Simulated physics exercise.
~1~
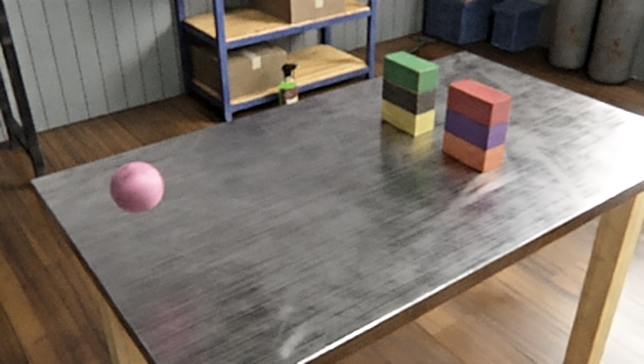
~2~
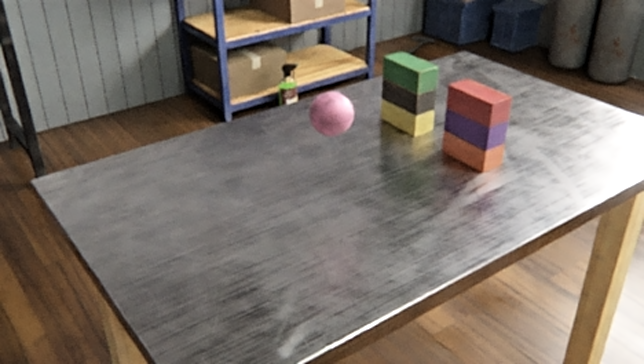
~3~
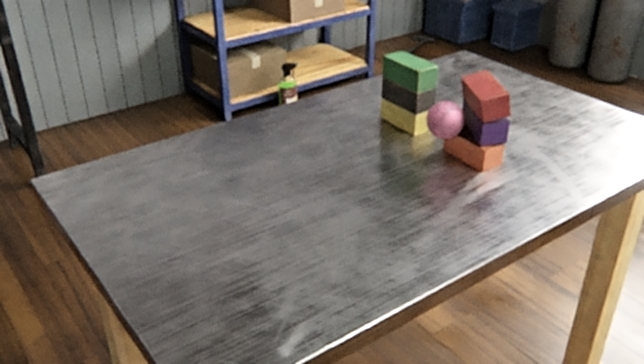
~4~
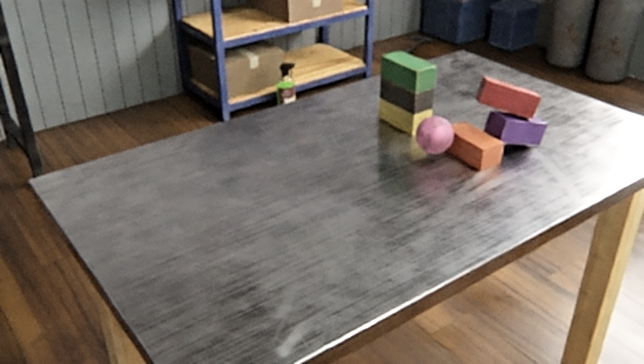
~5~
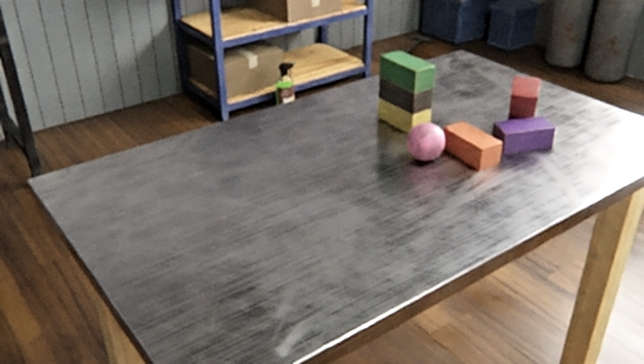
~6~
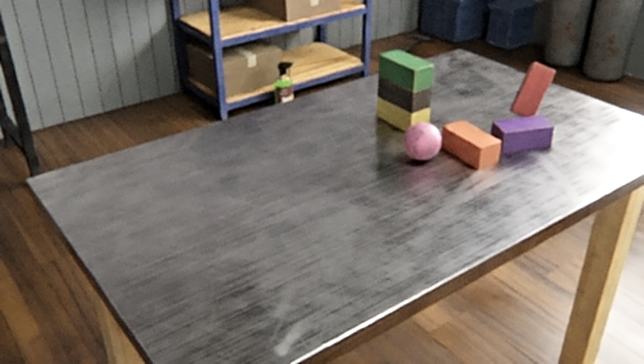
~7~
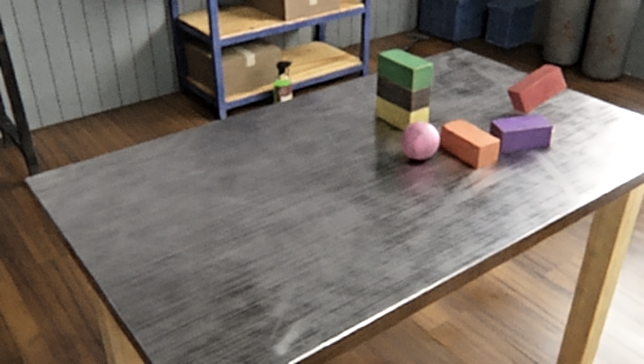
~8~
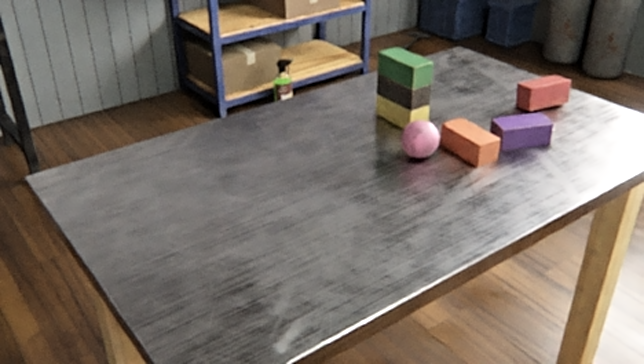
A metal-topped table held two stacks of three blocks when a pink ball flew in from the left and hit the right stack, knocking off its red and purple blocks, which ended up on the tabletop while the other stack stayed standing.
